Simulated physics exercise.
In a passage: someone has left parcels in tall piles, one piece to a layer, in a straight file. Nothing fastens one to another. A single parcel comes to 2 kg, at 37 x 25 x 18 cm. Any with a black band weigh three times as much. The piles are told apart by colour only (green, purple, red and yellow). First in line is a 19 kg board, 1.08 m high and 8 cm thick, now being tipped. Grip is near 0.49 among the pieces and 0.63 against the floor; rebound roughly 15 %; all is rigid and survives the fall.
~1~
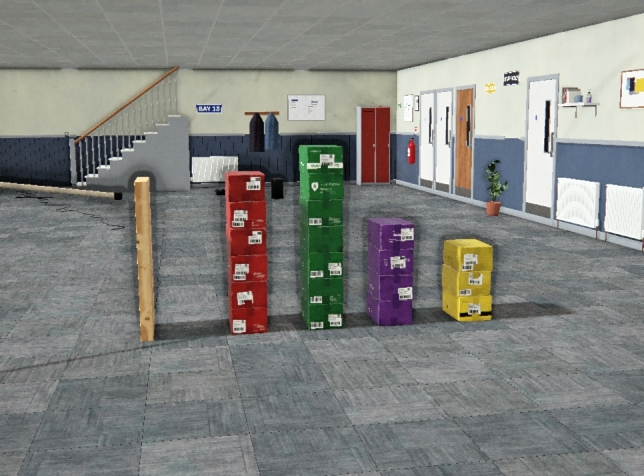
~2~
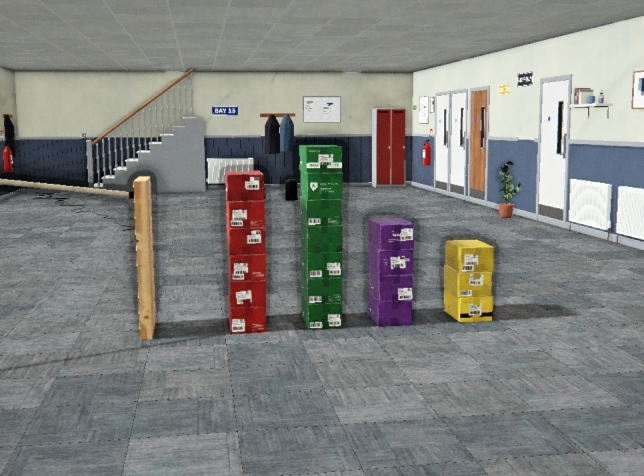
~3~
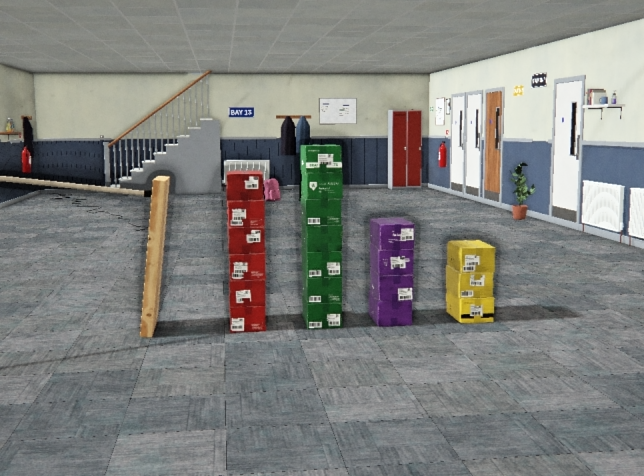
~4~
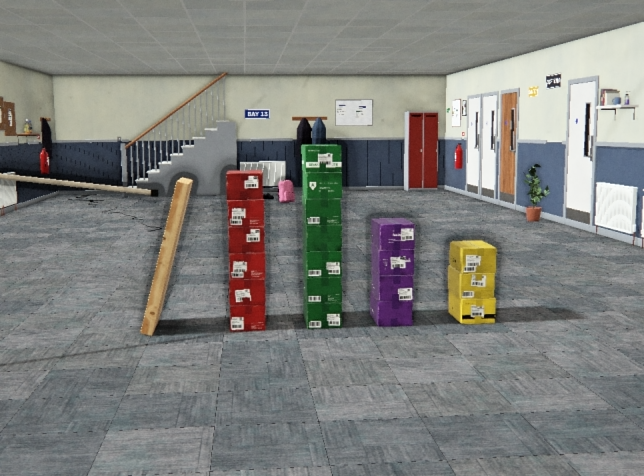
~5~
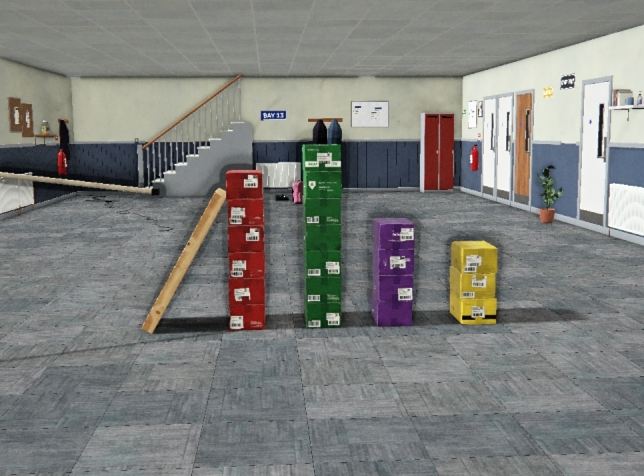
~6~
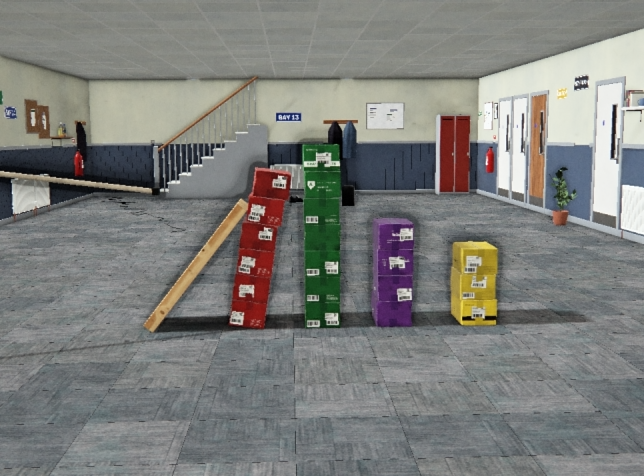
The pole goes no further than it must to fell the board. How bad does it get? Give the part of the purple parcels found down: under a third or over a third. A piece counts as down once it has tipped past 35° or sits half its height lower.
The part is upwards of a third.
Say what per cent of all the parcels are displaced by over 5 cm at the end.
Shifted: 100 per cent.
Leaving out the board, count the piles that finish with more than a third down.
4 of them.
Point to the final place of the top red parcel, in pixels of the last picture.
At about (395, 253).
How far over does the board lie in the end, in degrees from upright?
Some 65° from upright.
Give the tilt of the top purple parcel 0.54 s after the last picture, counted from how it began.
About 0°.
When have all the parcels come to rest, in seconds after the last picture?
At about 2.5 s.
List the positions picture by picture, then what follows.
In the first picture (each place is the centre of the face we see best; the camera moves round a little), pole end (117, 196) 10 cm short, board 0° from upright; top purple parcel (398, 237); top green parcel (325, 160); the others all in place.
The second picture shows pole end (132, 195) 1 mm in, board 0° from upright; top purple parcel (397, 237).
The third picture shows pole end (147, 194) 10 cm in, board 7° from upright; top purple parcel (397, 237); the others all in place.
The fourth picture shows pole end (153, 193) 13 cm in, stopped, board 15° from upright; top purple parcel (398, 237); the others all in place.
The fifth picture shows pole end (154, 192) 13 cm in, stopped, board 29° from upright; top purple parcel (397, 237); the others all in place.
The sixth picture shows pole end (154, 192) 13 cm in, stopped, board 38° from upright; top purple parcel (397, 237); top red parcel (272, 185) tilted 8°; steepest lean 8°, the parcel at (258, 237); 6 have shifted.
Then, 0.54 s later than the last frame, board 65° from upright; none of the 4 purple parcels down (4 of 20 in all colours); top purple parcel moved 39 mm; top red parcel tilted 22°, 10 cm lower.
Then, 1.12 s later than the last frame, board 67° from upright; 4 of the 4 purple parcels down (18 of 20 in all colours); top purple parcel tilted 26°, 12 cm lower; top yellow parcel tilted 44°.
When it is over, board 67° from upright; 4 of the 4 purple parcels down (19 of 20 in all colours); top purple parcel tilted 25°, 33 cm lower; top yellow parcel upside down. That is 100 per cent. In pixels of the last frame, middles, top purple parcel near (552, 275), top yellow parcel near (578, 306).
